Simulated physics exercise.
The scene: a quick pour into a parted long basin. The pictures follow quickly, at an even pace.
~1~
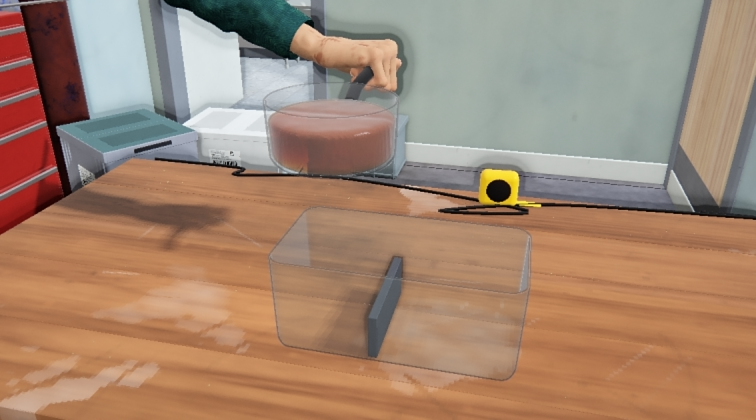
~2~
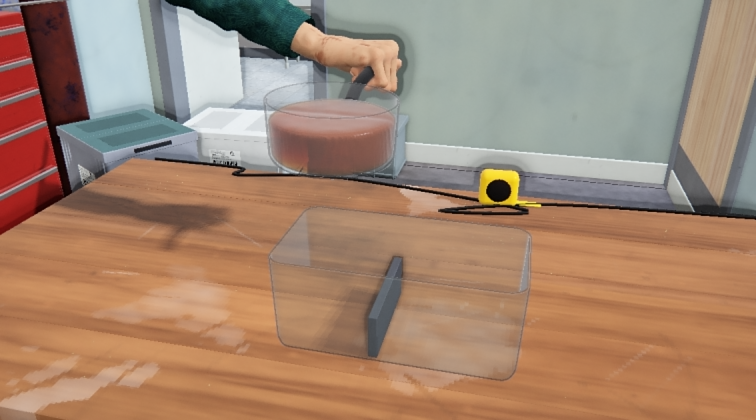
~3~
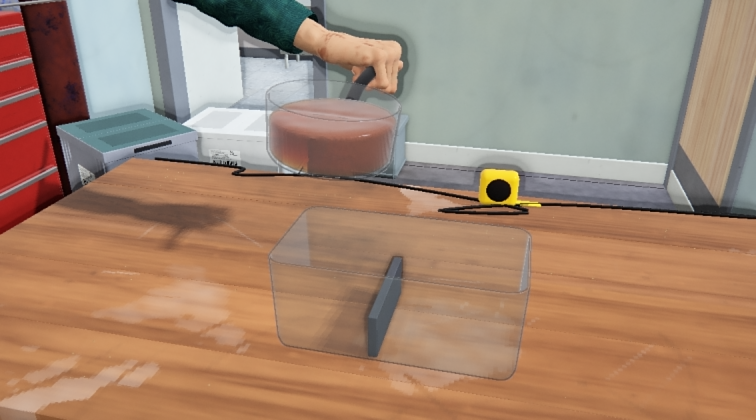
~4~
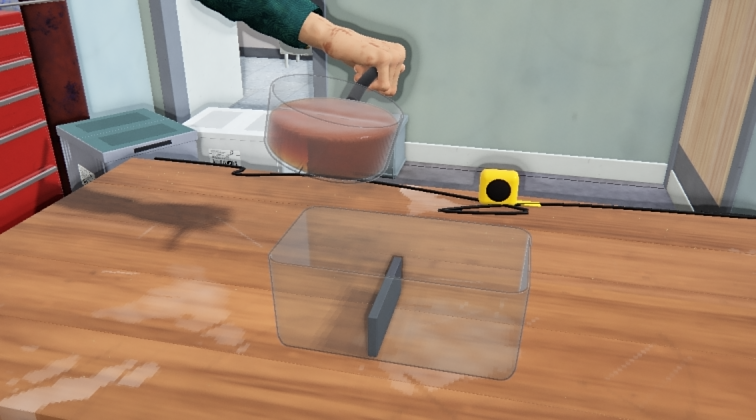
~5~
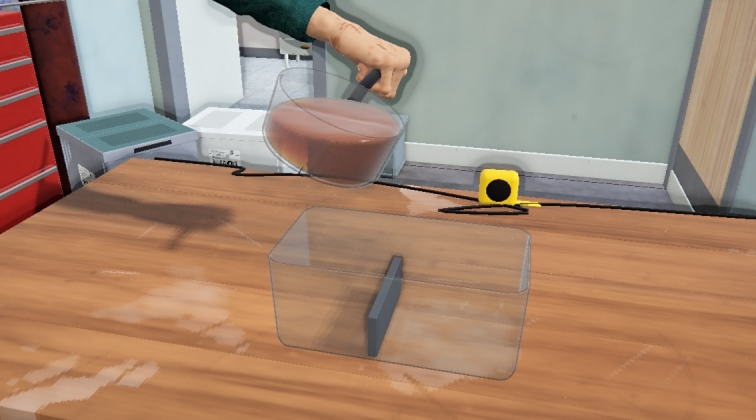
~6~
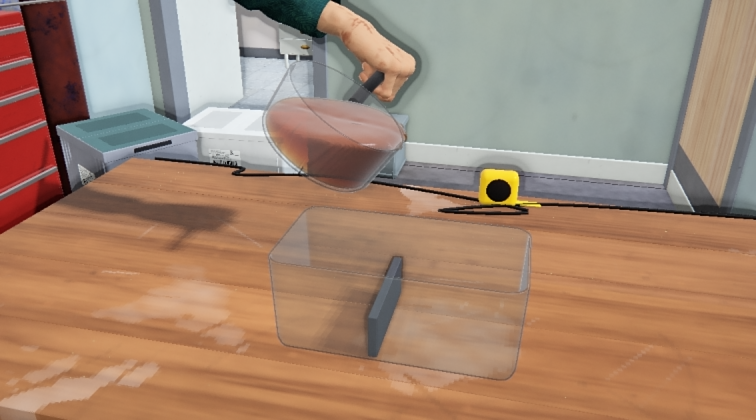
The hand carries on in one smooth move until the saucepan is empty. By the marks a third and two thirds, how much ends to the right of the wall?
The share right of the wall is above two thirds.
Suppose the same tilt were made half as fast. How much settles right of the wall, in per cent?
Roughly 95 in a hundred.
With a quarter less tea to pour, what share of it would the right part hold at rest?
Close to 90 per cent.
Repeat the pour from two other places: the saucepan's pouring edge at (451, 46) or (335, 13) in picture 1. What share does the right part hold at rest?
In turn 80 and 55 in a hundred.
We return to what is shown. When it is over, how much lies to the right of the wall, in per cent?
About 85 per cent.
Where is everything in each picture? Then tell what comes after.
In the first frame, it leans 0°; its right rim is at (397, 105); the tea meets the walls at (274, 110) and (395, 120); the long basin's rim runs from (288, 232) to (530, 261); the wall's top is at (386, 286).
In the second frame, it leans 2°; its right rim is at (398, 107); the tea meets the walls at (274, 110) and (395, 120).
In the third frame, it leans 6°; its right rim is at (399, 112); the tea meets the walls at (275, 108) and (397, 122).
In the fourth frame, it leans 14°; its right rim is at (401, 121); the tea meets the walls at (276, 106) and (398, 124).
In the fifth frame, it leans 24°; its right rim is at (402, 133); the tea meets the walls at (275, 106) and (402, 127).
In the sixth frame, it leans 35°; its right rim is at (400, 147); the tea meets the walls at (273, 103) and (394, 134); 2 per cent is over the edge.
A moment on, the saucepan is tipped on its side and 22 per cent is still to pour, 0 is left of the wall and 30 right of it.
Next, the saucepan is tipped right over and 5 per cent is still to pour, 4 is left of the wall and 83 right of it.
Then the saucepan is tipped right over and 1 per cent is still to pour, 9 is left of the wall and 86 right of it.
Later the saucepan is tipped right over and 0 per cent is still to pour, 10 is left of the wall and 87 right of it.
In the end 11 per cent lies left of the wall, 87 right of it and 2 outside.
